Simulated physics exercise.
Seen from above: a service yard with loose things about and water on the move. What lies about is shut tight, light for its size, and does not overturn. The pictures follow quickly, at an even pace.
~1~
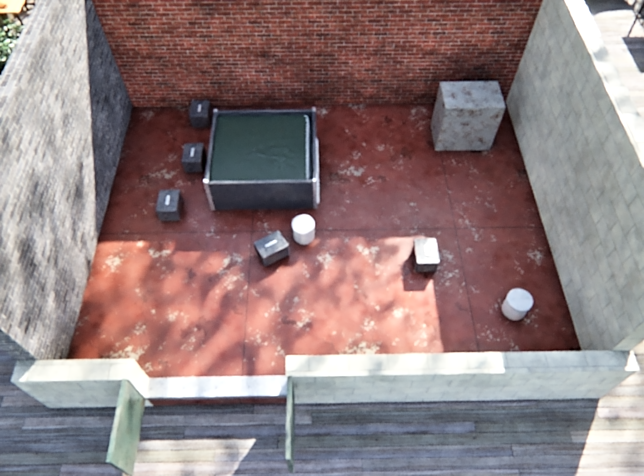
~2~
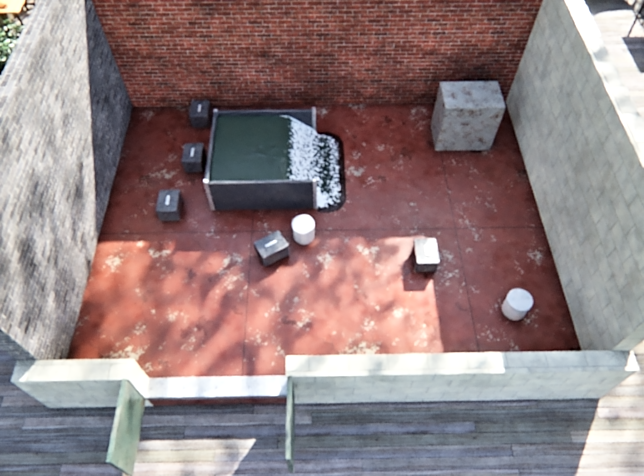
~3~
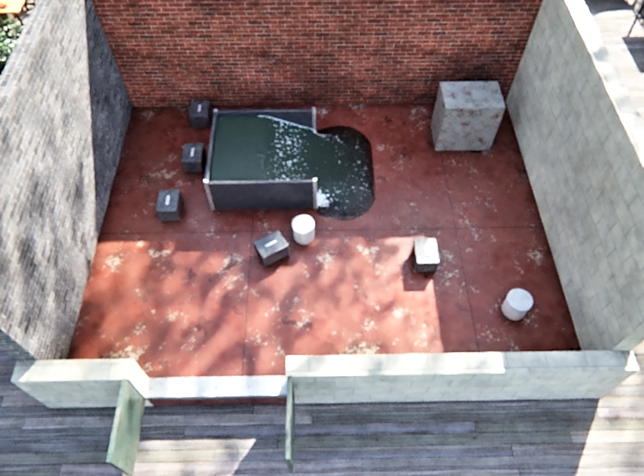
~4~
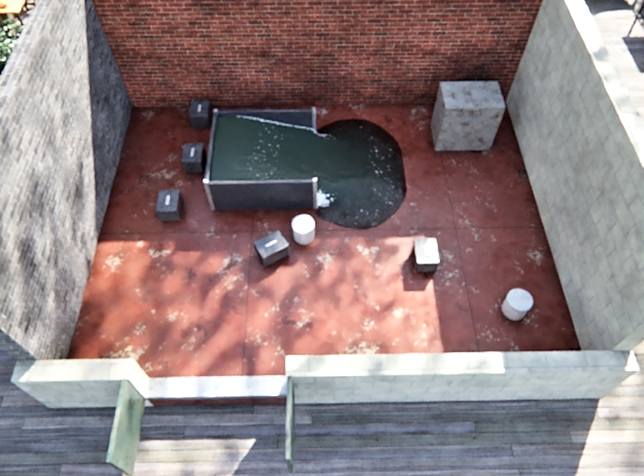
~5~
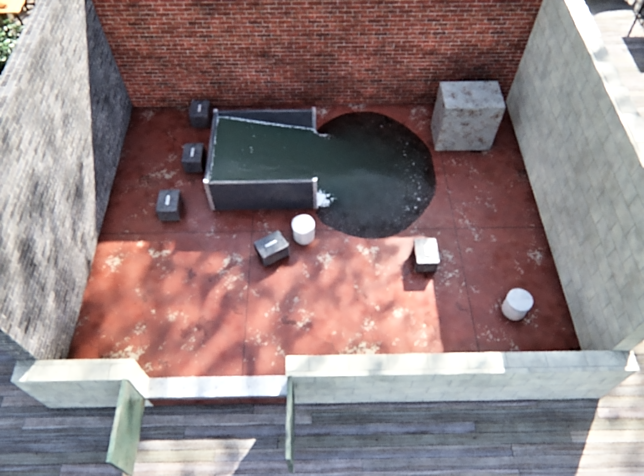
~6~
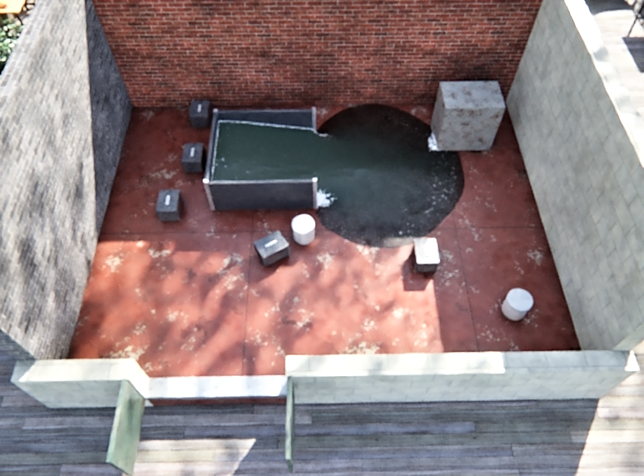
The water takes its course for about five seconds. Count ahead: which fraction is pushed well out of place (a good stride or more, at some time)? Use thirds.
That comes to not even a third.
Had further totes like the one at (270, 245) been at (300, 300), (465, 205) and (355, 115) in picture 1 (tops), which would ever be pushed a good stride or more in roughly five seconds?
In that order: Never so far, moved that far, yes.
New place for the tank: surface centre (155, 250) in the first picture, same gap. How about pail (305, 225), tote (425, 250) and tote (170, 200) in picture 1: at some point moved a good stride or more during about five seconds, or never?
As listed: Yes, yes, never so far.
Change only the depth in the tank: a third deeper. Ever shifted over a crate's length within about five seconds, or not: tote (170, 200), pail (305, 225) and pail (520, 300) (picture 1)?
In that order: Under that, short of that, that far or more.
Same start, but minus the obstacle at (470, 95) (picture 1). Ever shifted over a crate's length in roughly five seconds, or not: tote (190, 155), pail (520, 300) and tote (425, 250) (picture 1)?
In that order: Never so far, shifted that much, moved that far.
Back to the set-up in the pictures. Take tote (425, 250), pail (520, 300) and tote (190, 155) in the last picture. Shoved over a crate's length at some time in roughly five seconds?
One after the other: Pushed that far, yes, under that.
A moment on, 0 of 7 are well off their spots; 0 afloat.
Next, 0 of 7 are well off their spots; 0 afloat.
Later, 2 of 7 are well off their spots; 1 afloat.
In the end, 2 of 7 are well off their spots, and 2 have been at some point; 2 afloat.
